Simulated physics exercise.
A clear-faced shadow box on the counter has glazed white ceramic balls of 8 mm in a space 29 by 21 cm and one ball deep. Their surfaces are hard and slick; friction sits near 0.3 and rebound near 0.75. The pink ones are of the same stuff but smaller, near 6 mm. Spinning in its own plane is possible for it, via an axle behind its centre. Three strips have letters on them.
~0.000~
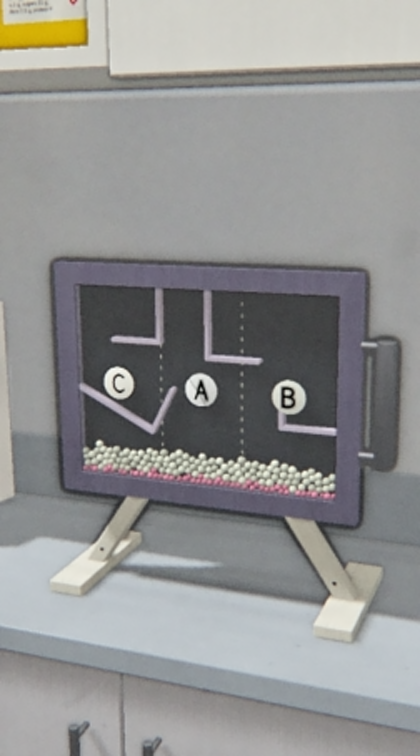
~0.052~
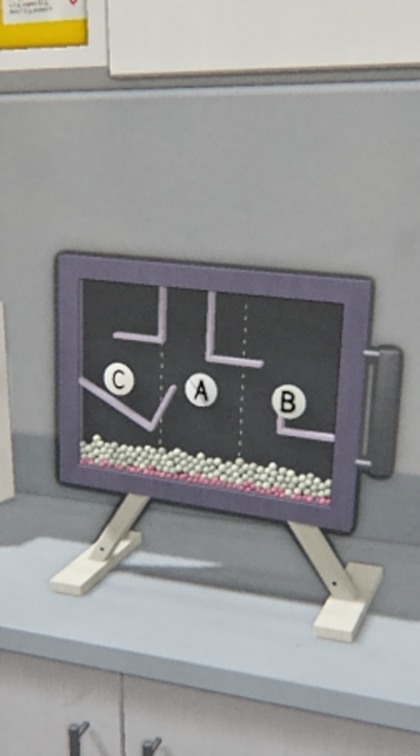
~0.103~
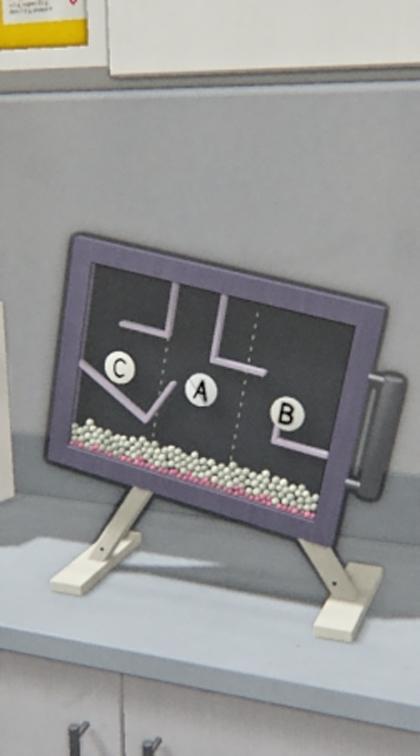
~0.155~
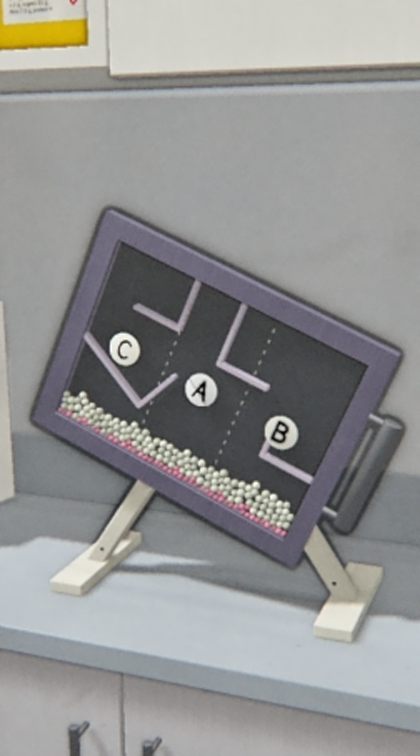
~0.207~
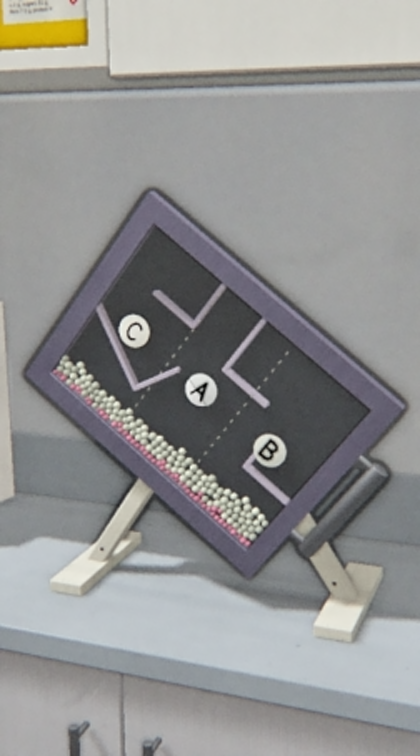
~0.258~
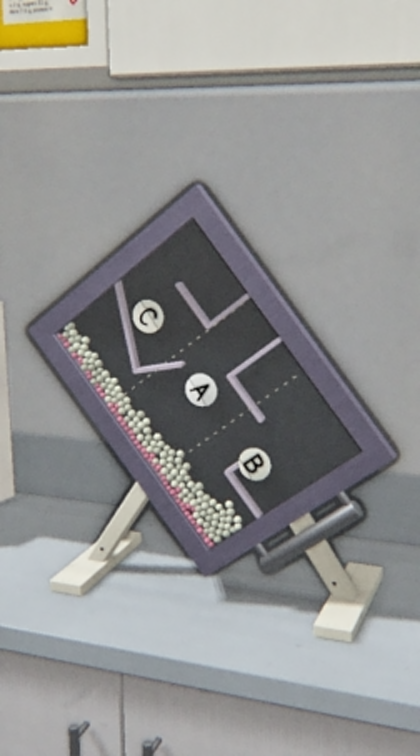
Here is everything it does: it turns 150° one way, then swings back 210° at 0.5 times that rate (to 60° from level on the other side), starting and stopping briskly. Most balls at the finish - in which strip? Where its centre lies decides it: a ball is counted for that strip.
In C.
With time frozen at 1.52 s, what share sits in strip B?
100 %.
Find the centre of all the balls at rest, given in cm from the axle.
It lies close to 2 centimetres right and 10 centimetres below.
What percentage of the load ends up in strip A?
About 5 per cent.
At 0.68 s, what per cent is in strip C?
Roughly 0 %.
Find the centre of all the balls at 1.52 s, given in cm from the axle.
The middle sits around 7 cm right of it and 10 cm below it.
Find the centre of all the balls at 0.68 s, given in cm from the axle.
About 10 cm left and 3 cm below.
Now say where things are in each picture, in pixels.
In the first picture, level; about 160 balls; load centre (204, 472); top ball (100, 444); A (201, 390), B (289, 398), C (119, 383).
In the second picture, turned 3° clockwise; load centre (201, 471); top ball (97, 439).
In the third picture, turned 10° clockwise; load centre (192, 469); top ball (90, 423); wall ends (173, 384), (280, 417), (264, 373), (123, 323).
In the fourth picture, turned 23° clockwise; load centre (178, 464); top ball (83, 396).
In the fifth picture, turned 38° clockwise; load centre (164, 456); top ball (66, 359).
In the sixth picture, turned 52° clockwise; load centre (153, 447); top ball (72, 326); A (201, 390), B (255, 464), C (148, 316).
By 0.68 s, it stands 150° clockwise; the balls' middle is 10 cm left of and 3 cm below the centre; A 5 %, B 95 %.
By 1.52 s, it stands 44° clockwise; the balls' middle is 7 cm right of and 10 cm below the centre; B 100 %.
By 2.35 s, it stands 60° anticlockwise; the balls' middle is 3 cm right of and 7 cm below the centre; A 20 %, B 20 %, C 60 %.
All still by 3.5 s, it stands 60° anticlockwise; A 5 %, B 10 %, C 80 %.
